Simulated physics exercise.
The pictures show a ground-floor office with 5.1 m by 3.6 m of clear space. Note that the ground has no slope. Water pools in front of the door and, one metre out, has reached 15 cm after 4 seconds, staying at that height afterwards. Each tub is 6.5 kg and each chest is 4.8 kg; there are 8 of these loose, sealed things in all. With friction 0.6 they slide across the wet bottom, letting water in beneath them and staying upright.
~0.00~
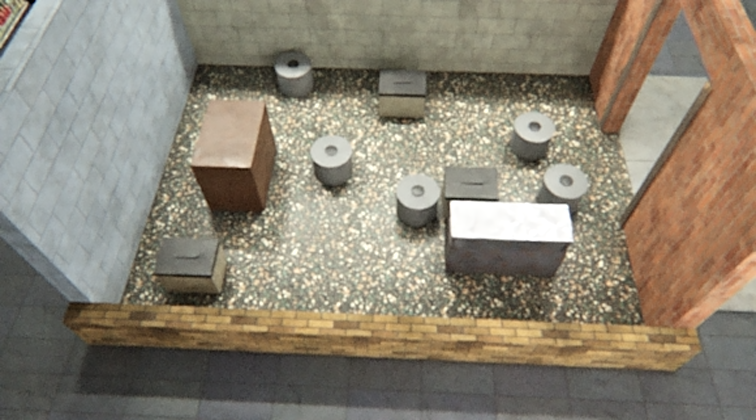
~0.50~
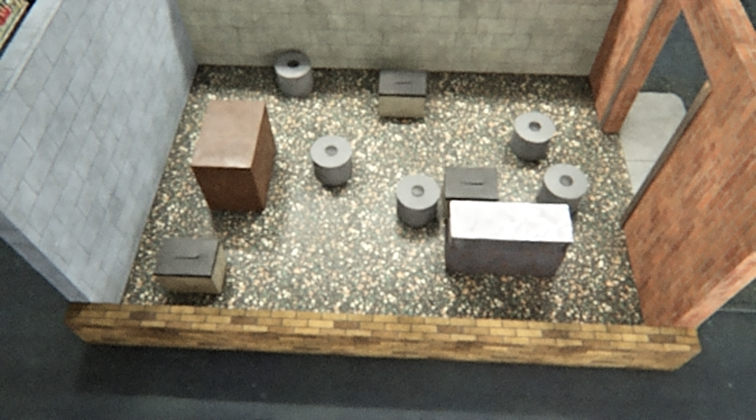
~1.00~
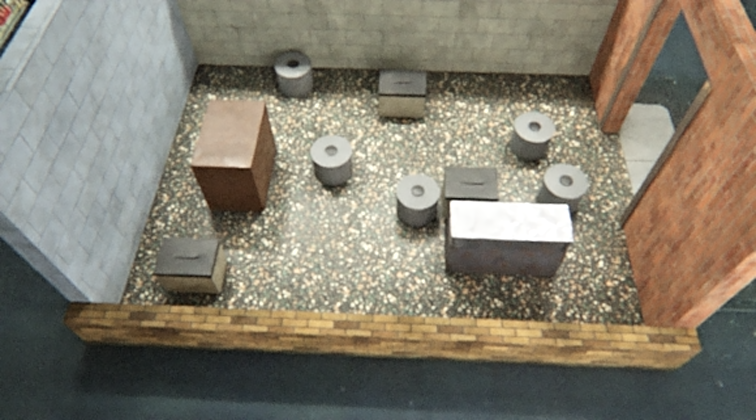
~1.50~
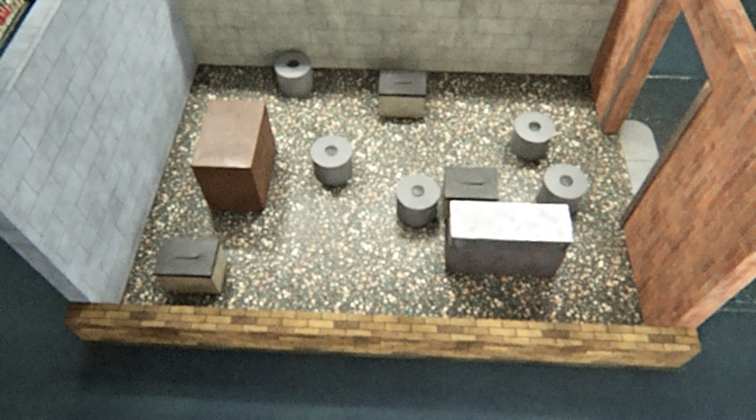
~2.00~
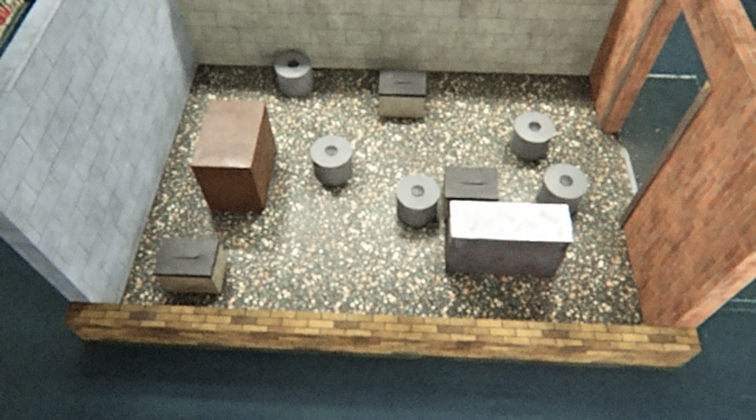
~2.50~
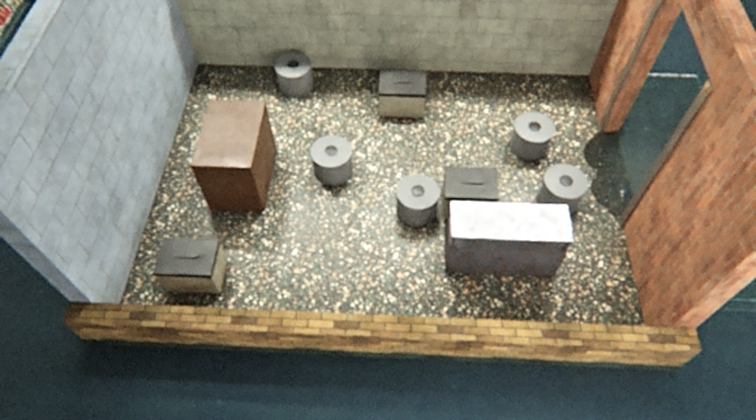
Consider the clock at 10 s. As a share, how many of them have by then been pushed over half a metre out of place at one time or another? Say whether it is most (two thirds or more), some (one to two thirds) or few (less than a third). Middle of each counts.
Most.
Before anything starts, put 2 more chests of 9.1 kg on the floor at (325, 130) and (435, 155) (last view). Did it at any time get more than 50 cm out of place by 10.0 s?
Note: Item 1 above threshold; item 2 above threshold.
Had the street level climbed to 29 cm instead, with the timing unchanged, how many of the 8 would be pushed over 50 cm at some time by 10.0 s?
Count under that change: 8.
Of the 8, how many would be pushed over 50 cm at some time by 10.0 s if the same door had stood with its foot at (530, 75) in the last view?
Count: 4.
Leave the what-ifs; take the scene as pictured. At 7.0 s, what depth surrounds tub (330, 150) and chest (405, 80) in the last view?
Close to 3 and 3 centimetres.
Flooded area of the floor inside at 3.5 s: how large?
That flooded area is roughly 1.0 m2.
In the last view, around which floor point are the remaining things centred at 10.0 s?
Around (313, 164).
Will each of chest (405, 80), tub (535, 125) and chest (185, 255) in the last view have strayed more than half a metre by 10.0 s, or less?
Order as asked - a bigger shift, a bigger shift, a smaller shift.
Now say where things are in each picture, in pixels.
A tub at (293, 65) rests on the ground; a chest at (187, 256), on the bottom; water covers 0.0 m2; 0 of 8 have shifted, in the first frame.
A tub at (293, 65) rests on the ground; a chest at (187, 256) rests on the ground; 0.0 m2 under water; 0 of 8 have shifted, in the second frame.
A tub at (293, 65) rests on the ground; a chest at (187, 256), on the bottom; 0.0 m2 under water; 0 of 8 have shifted, in the third frame.
A tub at (293, 65), on the bottom; a chest at (187, 256), on the bottom; 0.0 m2 under water; 0 of 8 have shifted, in the fourth frame.
A tub at (293, 65), on the bottom; a chest at (187, 256) rests on the ground; water covers 0.0 m2; 0 of 8 have shifted, in the fifth frame.
A tub at (293, 65) rests on the ground; a chest at (187, 256) rests on the ground; water covers 0.2 m2; 0 of 8 have shifted, in the sixth frame.
After 3.5 s 0 of 8 are over 50 cm from their spots; 0 afloat.
After 4.5 s 0 of 8 are over 50 cm from their spots; 0 afloat.
After 7.0 s 4 of 8 are over 50 cm from their spots; 3 afloat.
After 10.0 s 7 of 8 are over 50 cm from their spots, and 7 have been at some point; 5 afloat.
